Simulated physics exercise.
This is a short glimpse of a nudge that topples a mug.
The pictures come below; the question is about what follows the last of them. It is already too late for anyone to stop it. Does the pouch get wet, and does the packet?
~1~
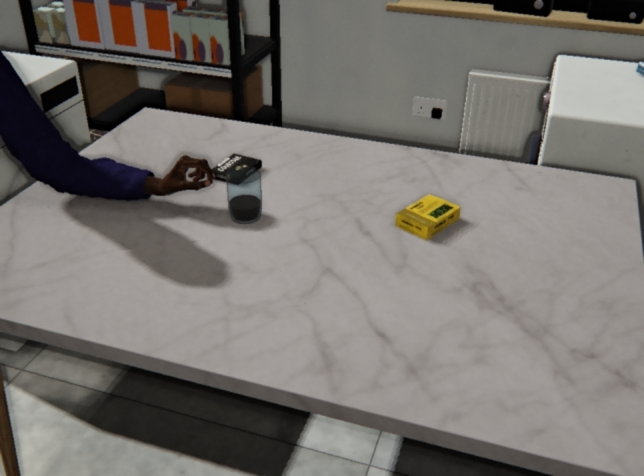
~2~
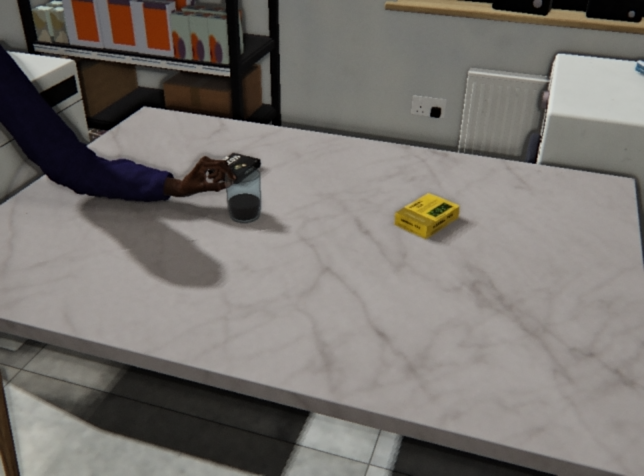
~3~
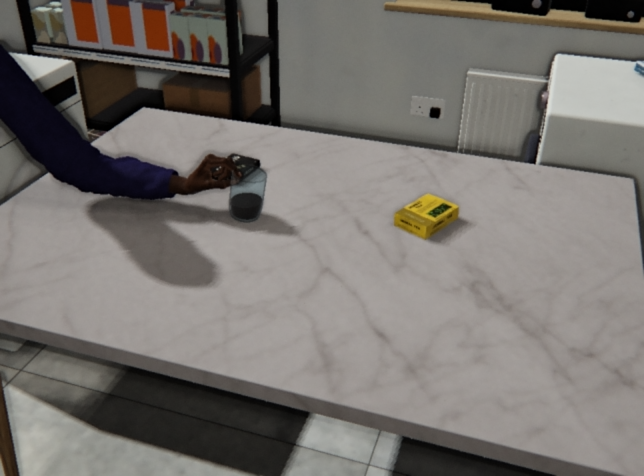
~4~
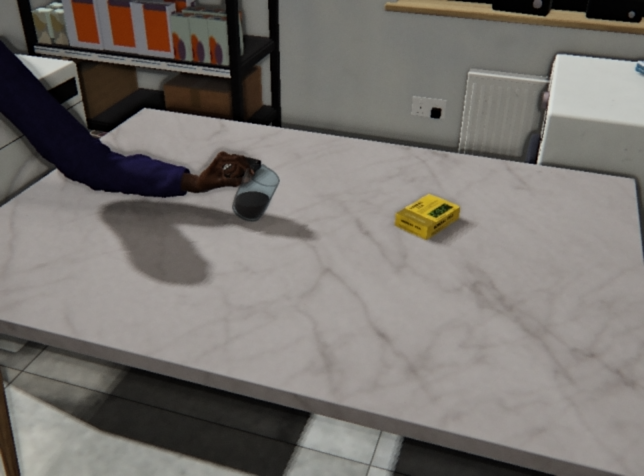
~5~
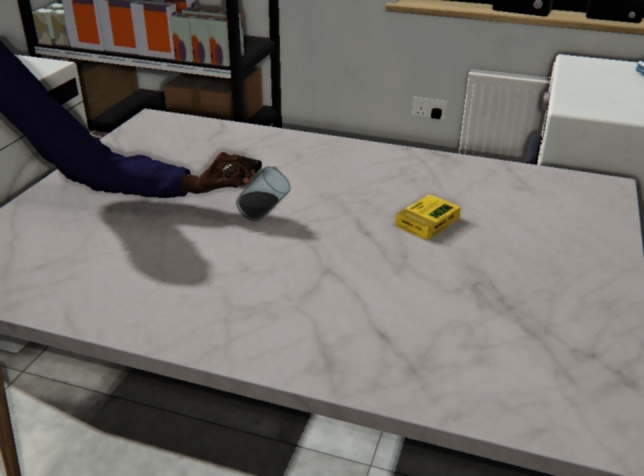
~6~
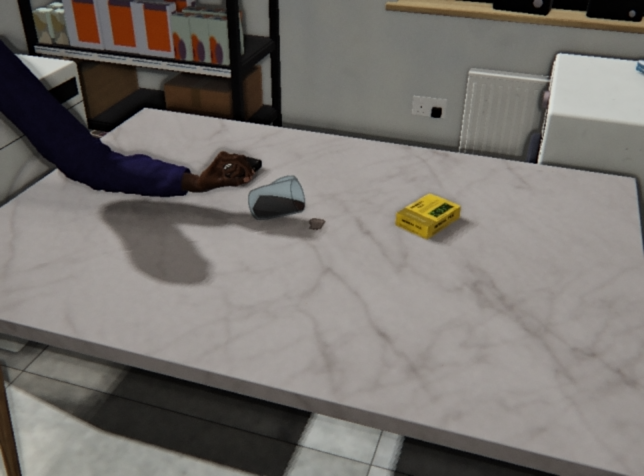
I expect the pouch will stay out of the spill. I expect the packet will be caught by the spill.
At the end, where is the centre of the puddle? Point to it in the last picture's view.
Roughly at (401, 234).
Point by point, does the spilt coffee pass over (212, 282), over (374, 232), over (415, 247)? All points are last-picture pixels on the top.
Spot one - never touched; spot two - touched at some point; spot three - touched at some point.
Shortly, the puddle covers about as much as a plate; the pouch is still dry; the packet is soaking at its edge.
At the finish, the puddle covers about as much as a tray; the pouch is still dry; the packet is soaking at its edge.
